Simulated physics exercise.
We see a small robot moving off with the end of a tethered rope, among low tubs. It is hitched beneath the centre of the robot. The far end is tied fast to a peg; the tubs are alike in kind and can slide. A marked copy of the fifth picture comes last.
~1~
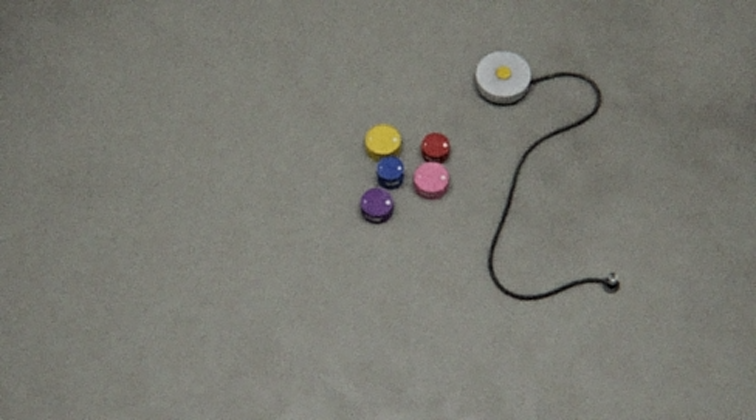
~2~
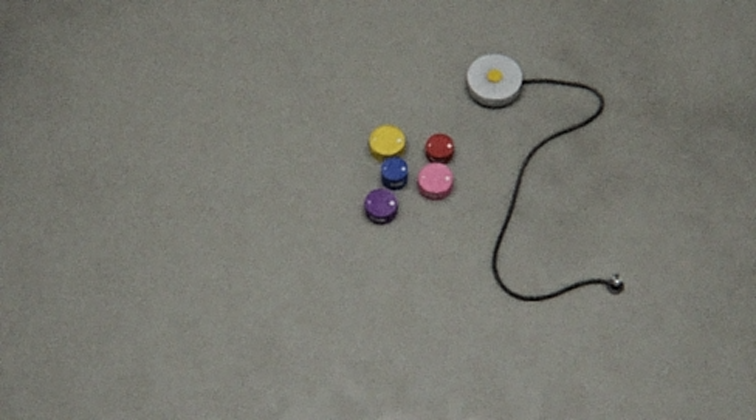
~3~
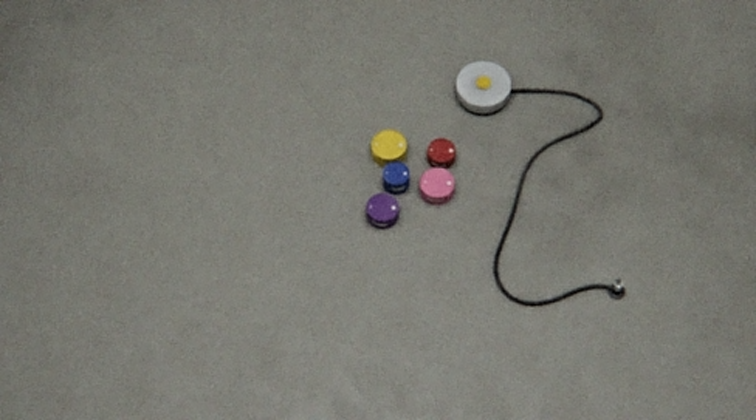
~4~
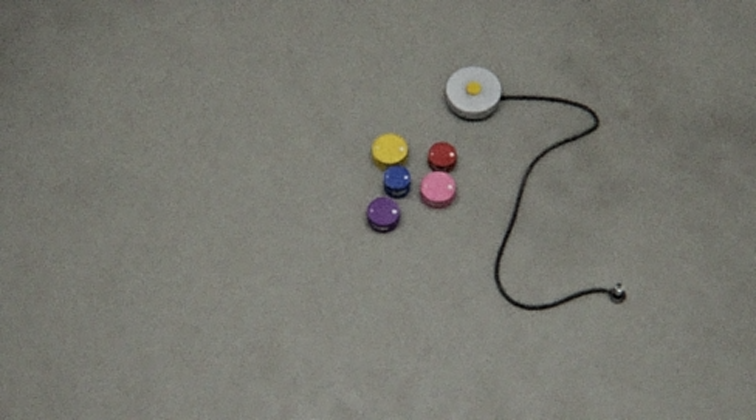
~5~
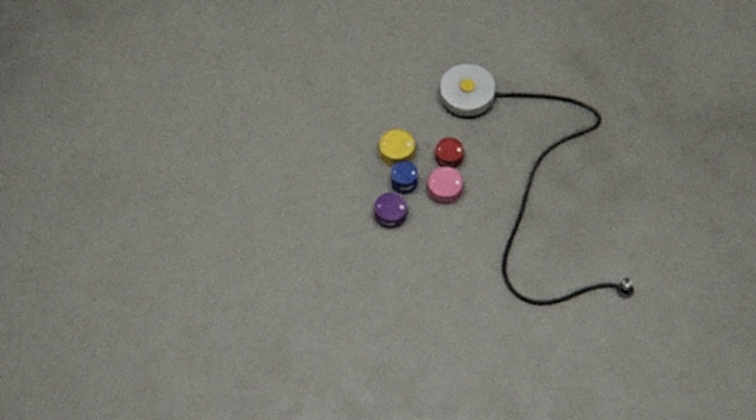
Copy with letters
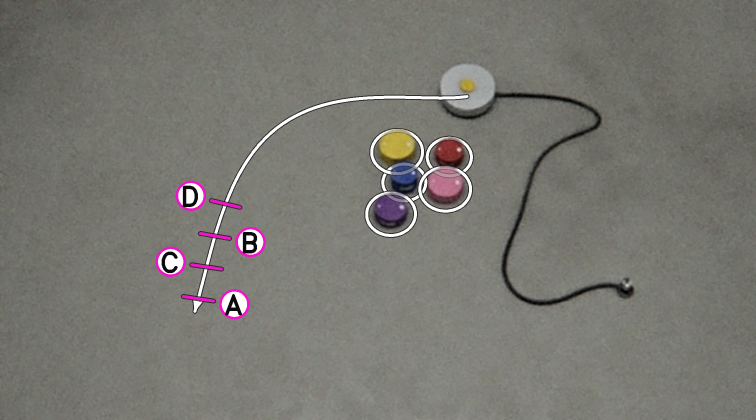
The clip opens on a white disc-shaped robot with a yellow centre at the upper right, a dark rope curving down to a small peg, and five coloured tubs clustered nearby. The robot glides a short way left, drawing its end of the rope along, while the tubs keep their arrangement.
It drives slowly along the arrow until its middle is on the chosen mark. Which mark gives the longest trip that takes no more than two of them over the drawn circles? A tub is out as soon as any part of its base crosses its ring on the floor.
At B, and not beyond.
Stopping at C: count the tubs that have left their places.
By then, four.
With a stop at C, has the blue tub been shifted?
Yes.
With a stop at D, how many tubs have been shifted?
By then, none.
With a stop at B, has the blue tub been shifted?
By then, no.
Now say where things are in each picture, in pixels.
The first frame shows peg (612, 281); blue tub (390, 173); yellow tub (383, 143).
The second frame shows robot (494, 81); purple tub (381, 207).
The third frame shows robot (483, 88); pink tub (437, 186).
The fourth frame shows robot (473, 94); blue tub (397, 182).
The fifth frame shows robot (467, 91); purple tub (391, 210); red tub (449, 153); pink tub (445, 186).
On the copy, A at (198, 299); B at (215, 236); C at (207, 267); D at (226, 204); the route from (467, 97) via (270, 134) to (195, 312).
On B. First, robot (350, 94).
Then, robot (252, 147).
Finally, robot (214, 231); yellow tub (397, 152); red tub (446, 159); none over the rings.
By contrast, A has five over the rings; C has four over the rings; D is within the limit but short.
